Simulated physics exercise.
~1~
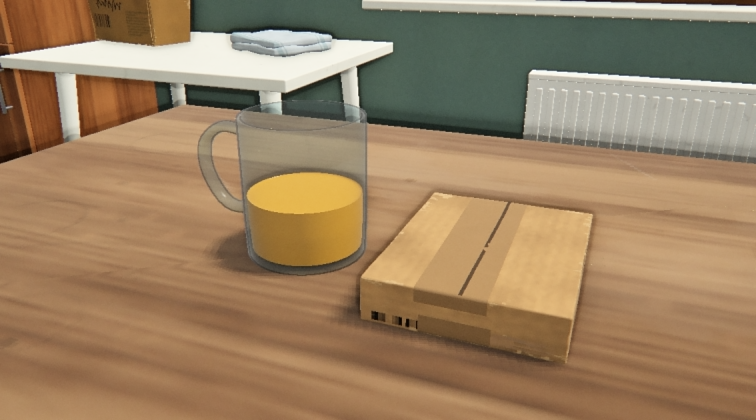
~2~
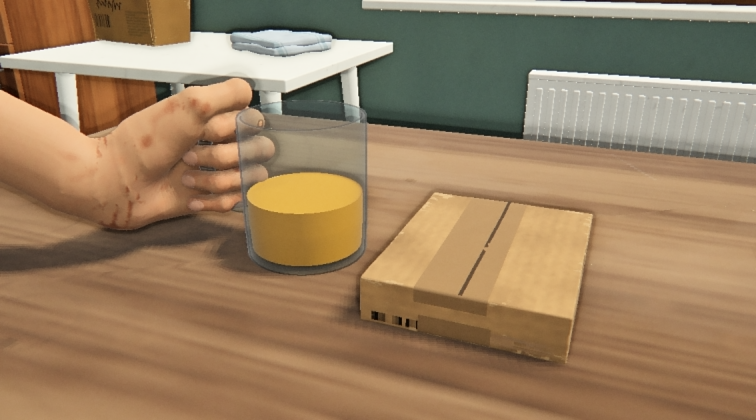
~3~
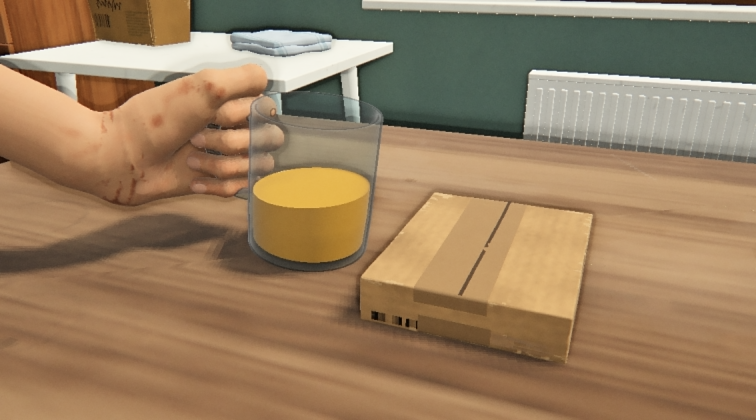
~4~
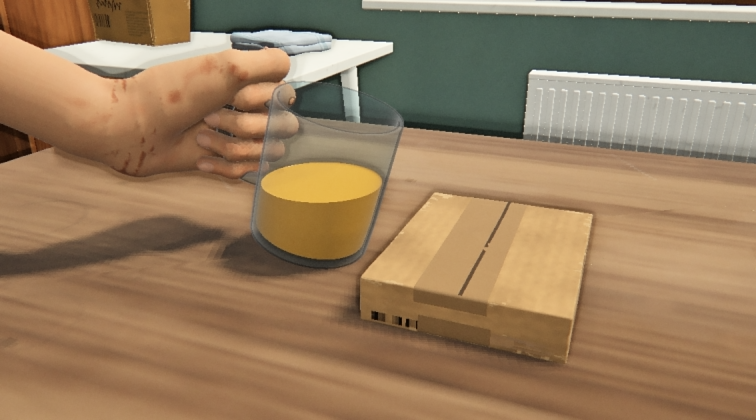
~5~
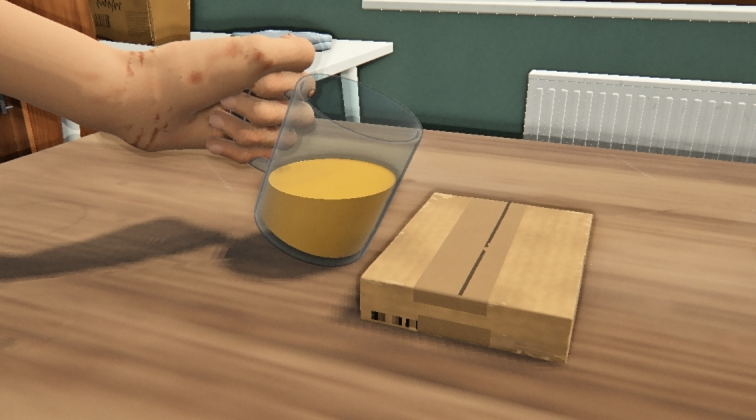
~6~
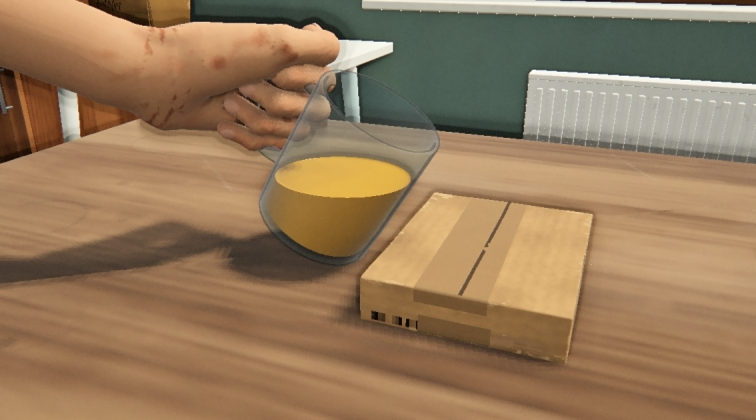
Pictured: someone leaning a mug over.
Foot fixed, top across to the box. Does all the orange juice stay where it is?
Yes, all of it stays in.
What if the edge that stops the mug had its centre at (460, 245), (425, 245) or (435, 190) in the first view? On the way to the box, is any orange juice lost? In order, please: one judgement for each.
Overflow, overflow, no loss.
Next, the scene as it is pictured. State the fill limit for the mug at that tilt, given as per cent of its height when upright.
About 60 %.
Next, the mug leans by about 35°; its rim is dry.
After that, the mug leans by about 40°; its rim is dry.
Finally, the mug leans by about 45°, against the box; its rim is dry.
